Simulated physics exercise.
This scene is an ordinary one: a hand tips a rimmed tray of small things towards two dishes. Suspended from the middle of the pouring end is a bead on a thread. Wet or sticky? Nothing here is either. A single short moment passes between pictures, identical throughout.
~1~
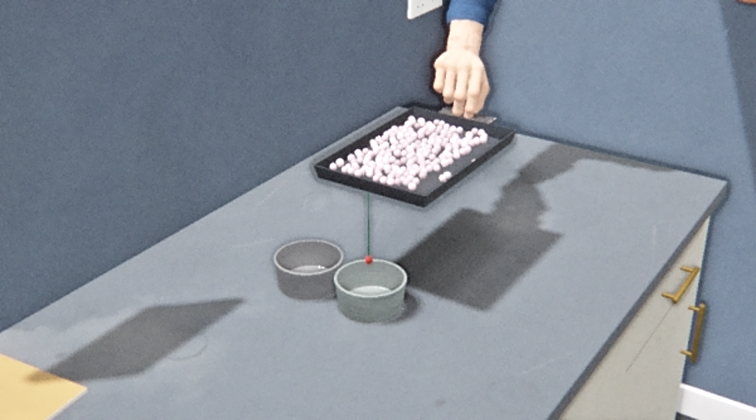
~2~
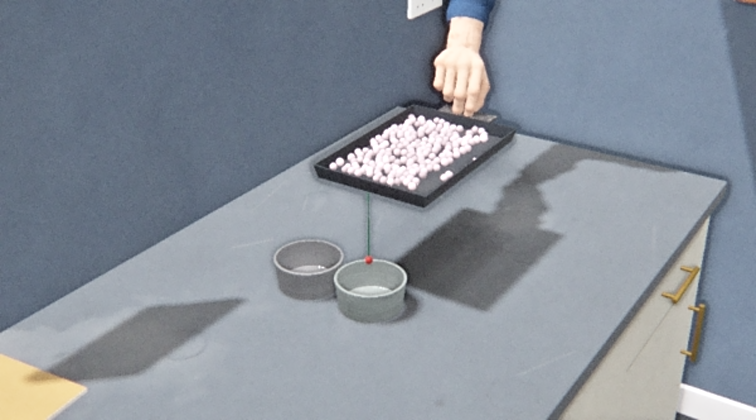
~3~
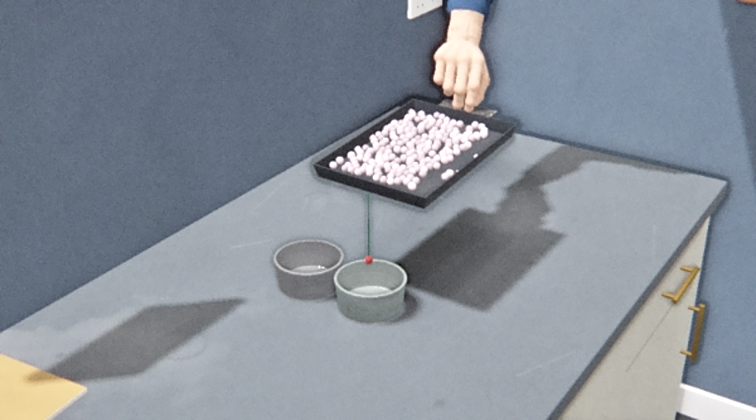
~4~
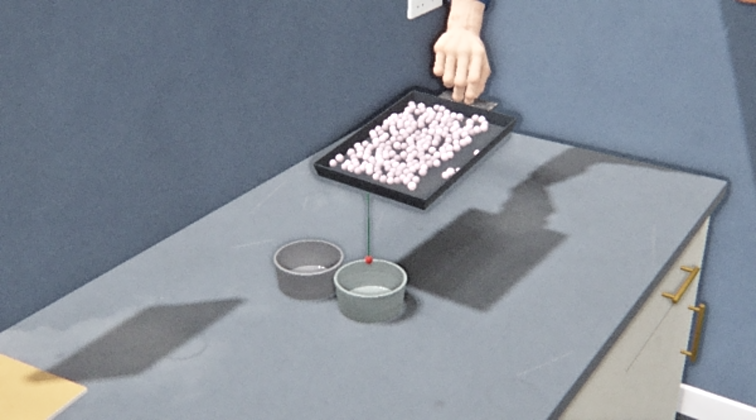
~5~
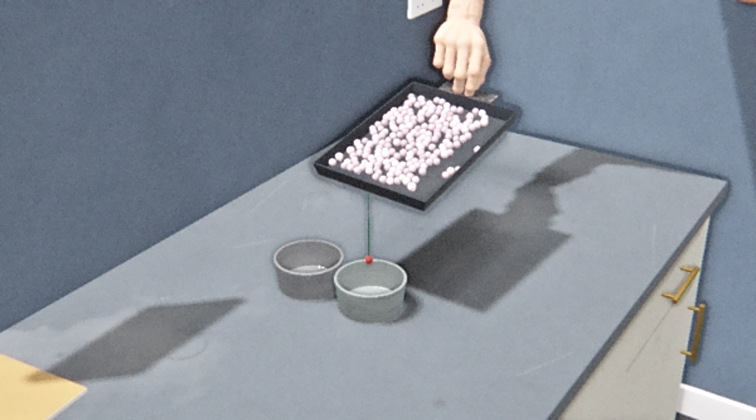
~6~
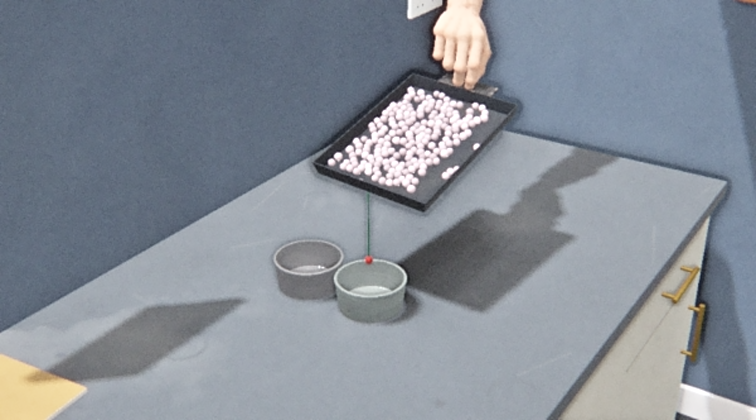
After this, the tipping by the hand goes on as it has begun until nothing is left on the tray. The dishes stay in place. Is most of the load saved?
The greater share ends up outside the dishes.
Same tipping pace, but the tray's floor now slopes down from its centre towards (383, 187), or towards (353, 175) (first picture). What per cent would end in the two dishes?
Lab note: Try one about 20 %, try two about 90 %.
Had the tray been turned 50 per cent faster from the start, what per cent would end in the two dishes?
It would be around 10 per cent.
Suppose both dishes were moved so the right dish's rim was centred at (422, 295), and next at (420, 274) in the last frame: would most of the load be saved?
Earlier try a majority share, later try a minority share.
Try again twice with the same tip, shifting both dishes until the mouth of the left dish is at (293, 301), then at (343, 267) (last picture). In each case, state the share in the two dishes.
First position: Some 0 %; second position: Some 80 %.
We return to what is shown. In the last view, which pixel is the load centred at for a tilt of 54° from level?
The load is centred about (402, 184).
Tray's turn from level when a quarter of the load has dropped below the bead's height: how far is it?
At roughly 70°.
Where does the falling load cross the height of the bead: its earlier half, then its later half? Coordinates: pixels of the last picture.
First part (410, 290), rest (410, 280).
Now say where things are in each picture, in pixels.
In the first picture, corners of the pouring end at (318, 164) and (424, 194), level; middle of the load at (411, 152), sugar pearls; left dish at (289, 282); right dish at (351, 305); bead on its thread at (369, 260).
In the second picture, corners of the pouring end at (318, 164) and (424, 194), level; middle of the load at (411, 151).
In the third picture, corners of the pouring end at (318, 164) and (424, 195), tipped barely, lowest at the right corner; middle of the load at (411, 149).
In the fourth picture, corners of the pouring end at (318, 163) and (424, 197), tipped a little, lowest at the right corner; middle of the load at (411, 144).
In the fifth picture, corners of the pouring end at (317, 162) and (424, 199), tipped a little, lowest at the right corner; middle of the load at (411, 141).
In the sixth picture, corners of the pouring end at (317, 161) and (424, 200), tipped a little, lowest at the right corner; middle of the load at (411, 139), nearly all on the move; left dish at (289, 282); right dish at (351, 305).
Soon, tray tipped steeply; most on the tray; a stray few in the right dish; a stray few outside both; a small part in the air.
A while on, tray tipped right over; a small part on the tray; a small part in the right dish; about two thirds outside both; a small part in the air.
Towards the end, tray tipped past a quarter turn; a small part in the right dish; most outside both.
Finally, tray tipped past a quarter turn; a small part in the right dish; none in the left dish; most outside both.
